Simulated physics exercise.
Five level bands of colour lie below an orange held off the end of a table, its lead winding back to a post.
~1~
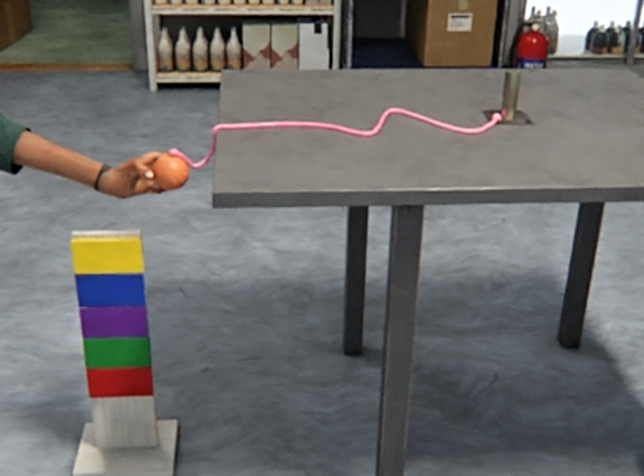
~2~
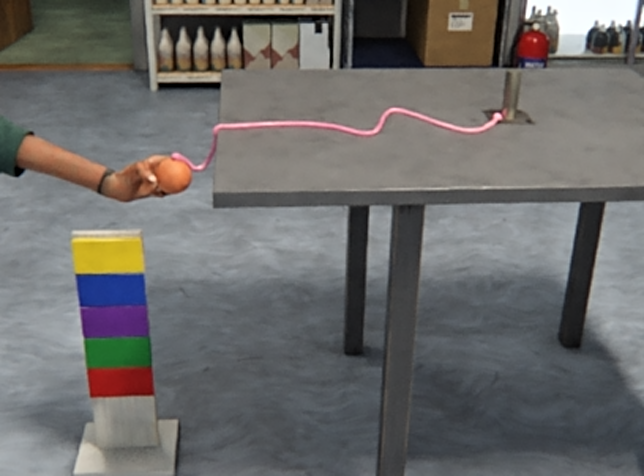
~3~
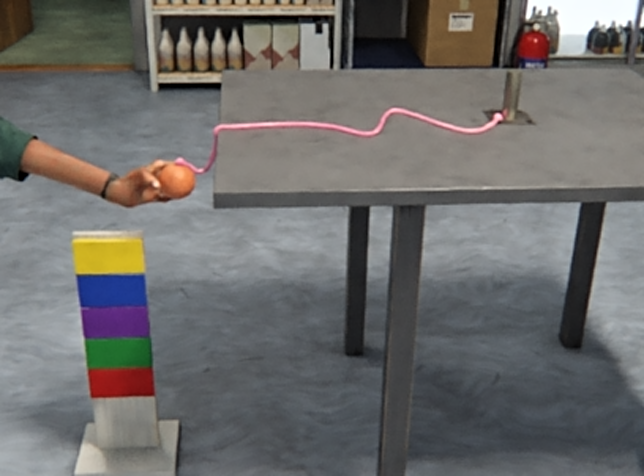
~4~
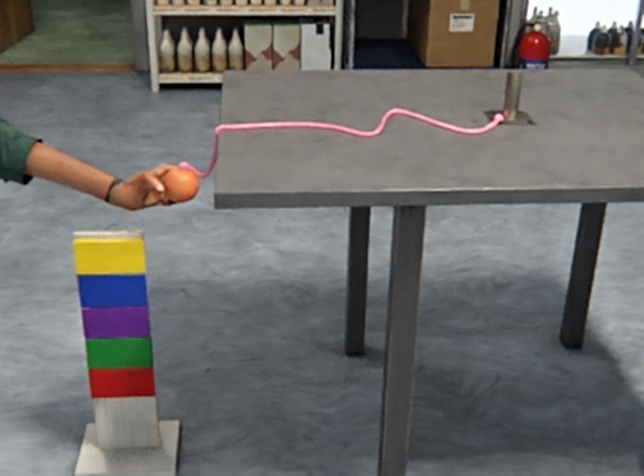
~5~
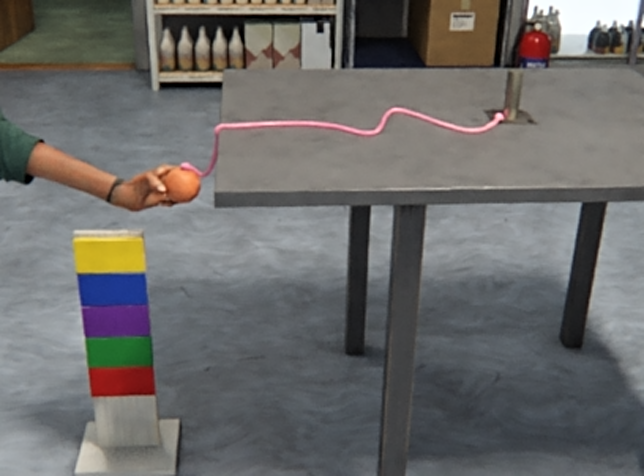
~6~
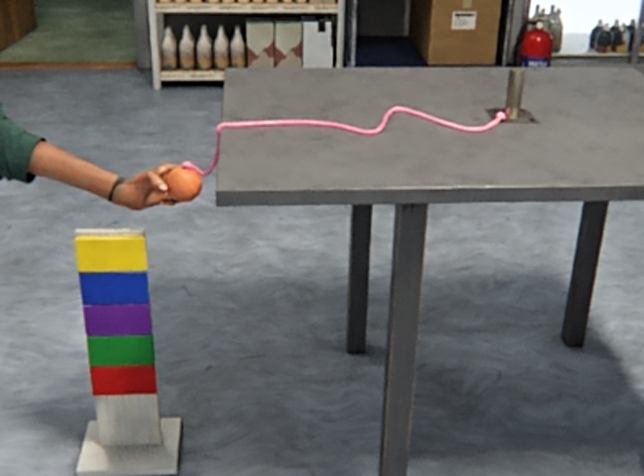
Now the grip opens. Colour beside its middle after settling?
Purple.
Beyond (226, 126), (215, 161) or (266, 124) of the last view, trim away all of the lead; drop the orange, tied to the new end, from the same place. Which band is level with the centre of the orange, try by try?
One after the other, yellow; blue; none, it hangs higher.
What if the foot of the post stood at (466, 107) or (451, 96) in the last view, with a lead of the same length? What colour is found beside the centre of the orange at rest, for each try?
In turn, green and then green.
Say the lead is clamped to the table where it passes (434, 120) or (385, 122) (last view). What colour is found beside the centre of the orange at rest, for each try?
First try blue, second try yellow.
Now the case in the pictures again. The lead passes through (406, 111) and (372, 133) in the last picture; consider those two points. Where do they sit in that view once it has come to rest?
End: (360, 121) and then (267, 124).
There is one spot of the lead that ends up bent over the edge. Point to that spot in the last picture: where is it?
It's the point at about (327, 124).
Early on, orange near (235, 303); level with purple.
Midway, orange near (225, 307); level with purple.
Finally, orange near (226, 309); level with purple. The lead holds its middle at purple.
